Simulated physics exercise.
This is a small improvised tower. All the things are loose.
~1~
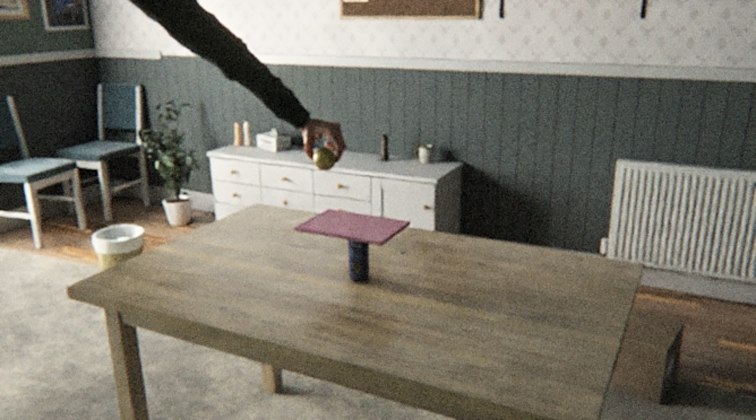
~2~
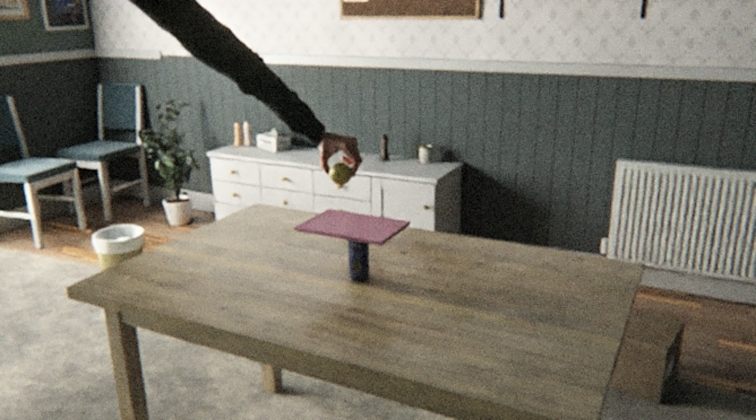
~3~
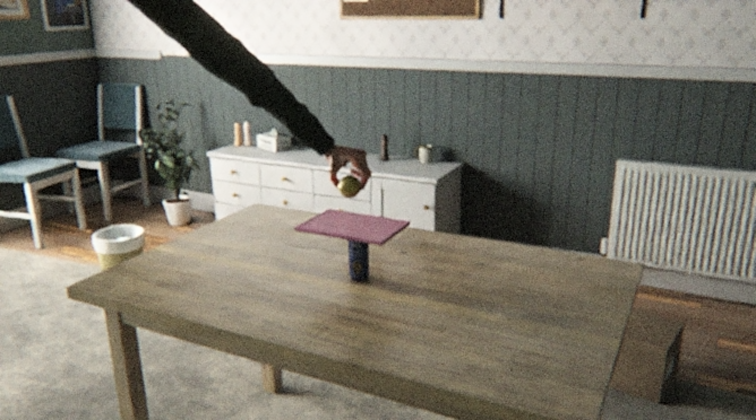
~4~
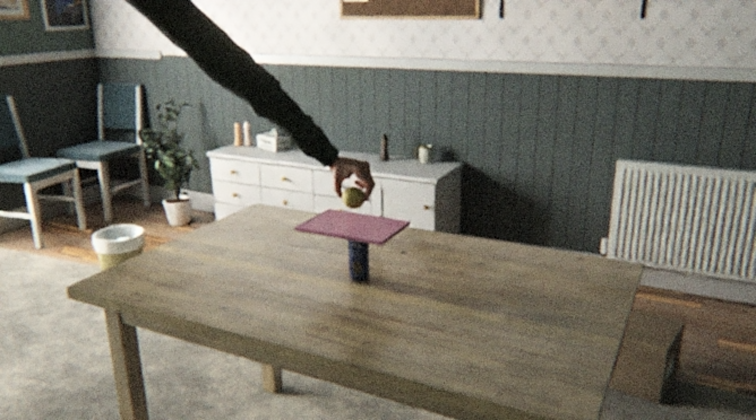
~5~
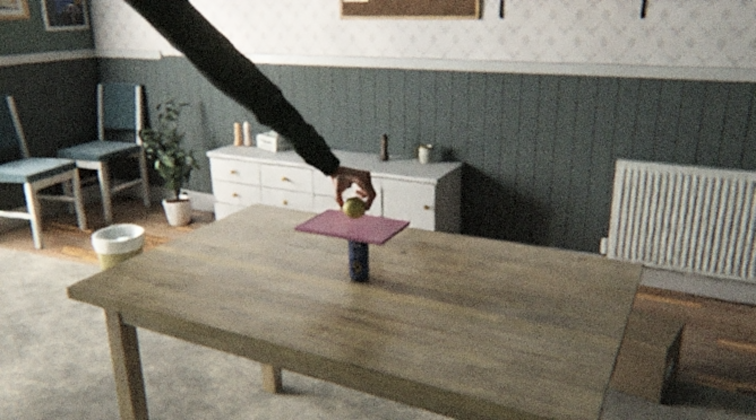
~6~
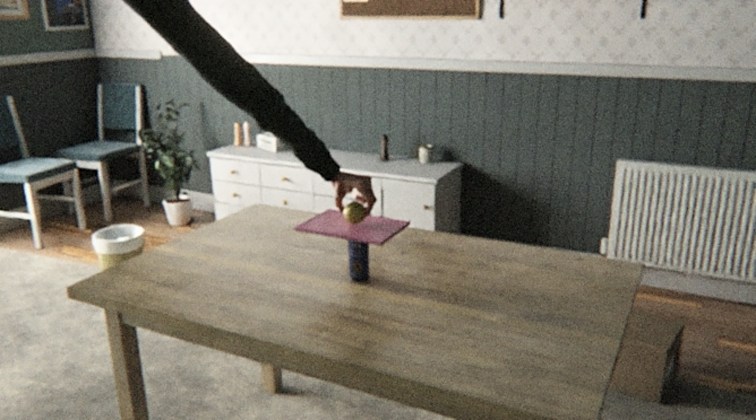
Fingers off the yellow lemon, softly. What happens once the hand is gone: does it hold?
As it turns out, it keeps its balance.
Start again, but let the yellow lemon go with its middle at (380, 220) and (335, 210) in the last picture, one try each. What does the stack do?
First try: It holds; second try: It gives way.
Then, 0.20 s past the last view, nothing moves.
Then, 0.40 s past the last view, yellow lemon resting near (355, 213).
Finally, all 3 still in place. Final places as the last picture's camera would see them, yellow lemon near (355, 213). The stack holds.
